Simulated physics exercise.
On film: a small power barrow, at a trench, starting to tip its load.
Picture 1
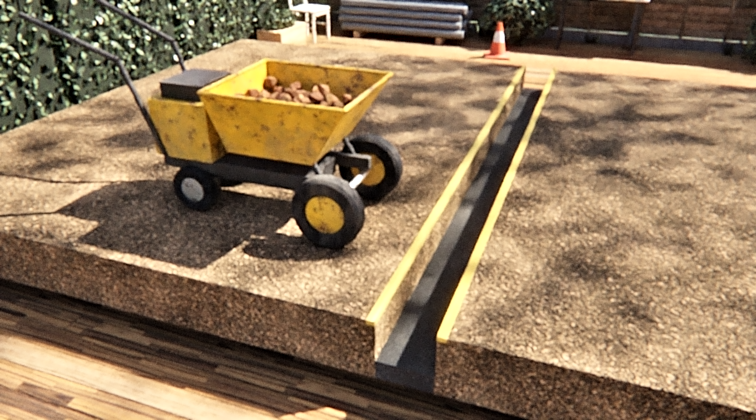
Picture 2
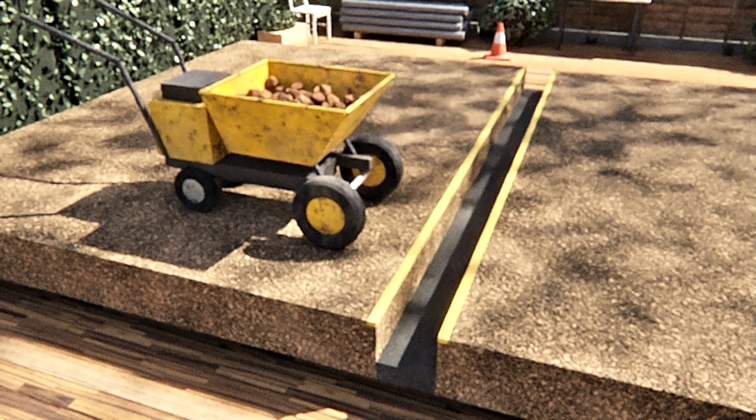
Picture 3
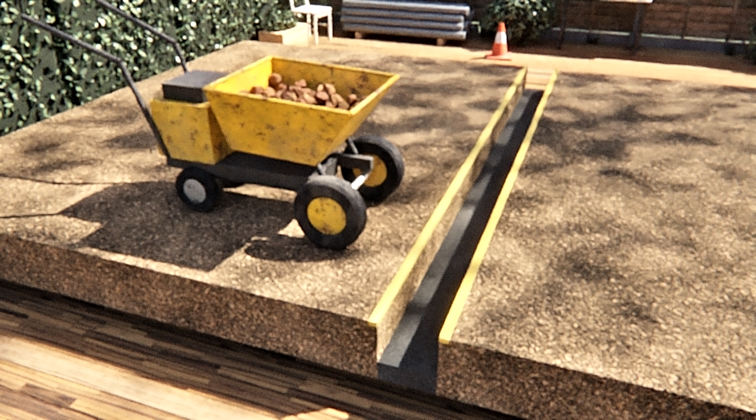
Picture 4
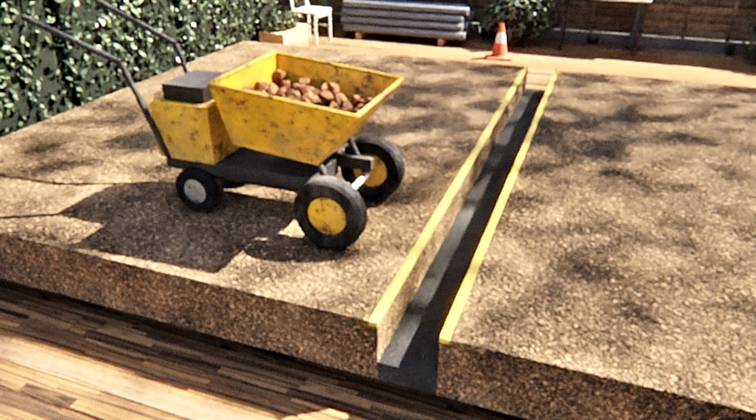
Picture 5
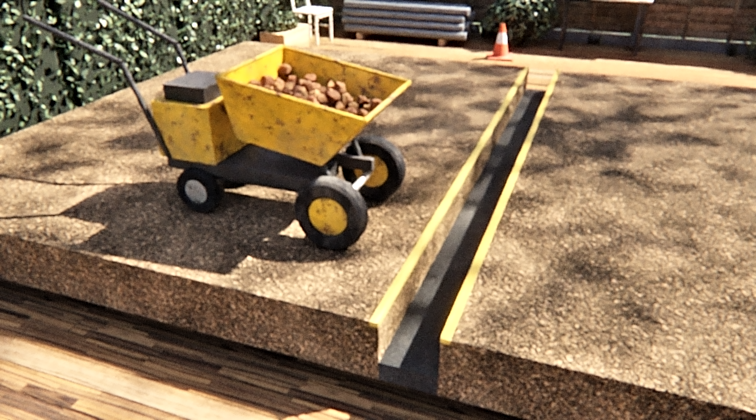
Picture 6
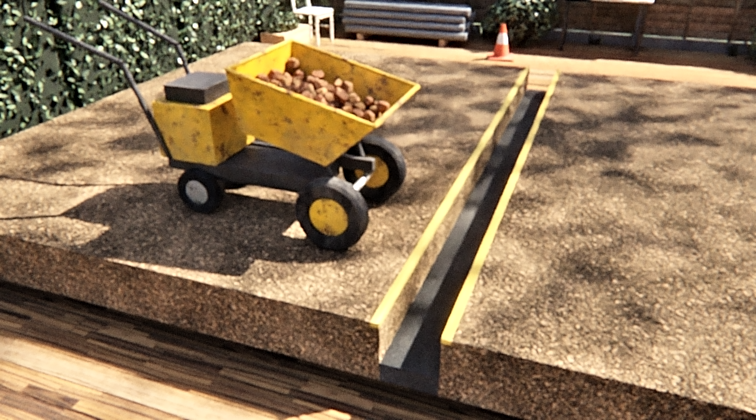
In this clip, a small yellow power barrow loaded with brown clods stands on a gravelly surface to the left of a narrow, yellow-edged trench, and its skip gradually tilts a little forward to the right while the wheels stay still.
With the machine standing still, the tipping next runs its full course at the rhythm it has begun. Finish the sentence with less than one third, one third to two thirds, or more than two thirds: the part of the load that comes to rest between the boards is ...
The part between the boards is one third to two thirds.
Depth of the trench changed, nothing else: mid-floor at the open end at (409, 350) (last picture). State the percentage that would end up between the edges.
It comes out near 50 percent.
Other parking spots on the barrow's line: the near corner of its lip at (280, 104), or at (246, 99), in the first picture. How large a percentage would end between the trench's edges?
Result: 70 in a hundred, then 30 in a hundred.
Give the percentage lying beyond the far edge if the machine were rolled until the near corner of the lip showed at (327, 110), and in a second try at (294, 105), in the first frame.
30 % then 0 %.
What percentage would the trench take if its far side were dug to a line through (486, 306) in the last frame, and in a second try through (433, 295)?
First case 80 %, second case 10 %.
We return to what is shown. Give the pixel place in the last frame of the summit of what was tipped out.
The top settles at about (514, 230).
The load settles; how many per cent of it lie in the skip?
Around 0 in a hundred.
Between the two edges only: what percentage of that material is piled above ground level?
Estimate: Around 0 %.
Just after the last frame, skip tipped steeply; every one in the skip.
A moment on, skip tipped right over; almost all in the skip; just a few in or heaped over the trench; just a few beyond it; just a few falling.
Further on, skip tipped right over; roughly a quarter in the skip; roughly a third in or heaped over the trench; roughly half beyond it.
When it is over, skip tipped right over; roughly half in or heaped over the trench; roughly half beyond it.
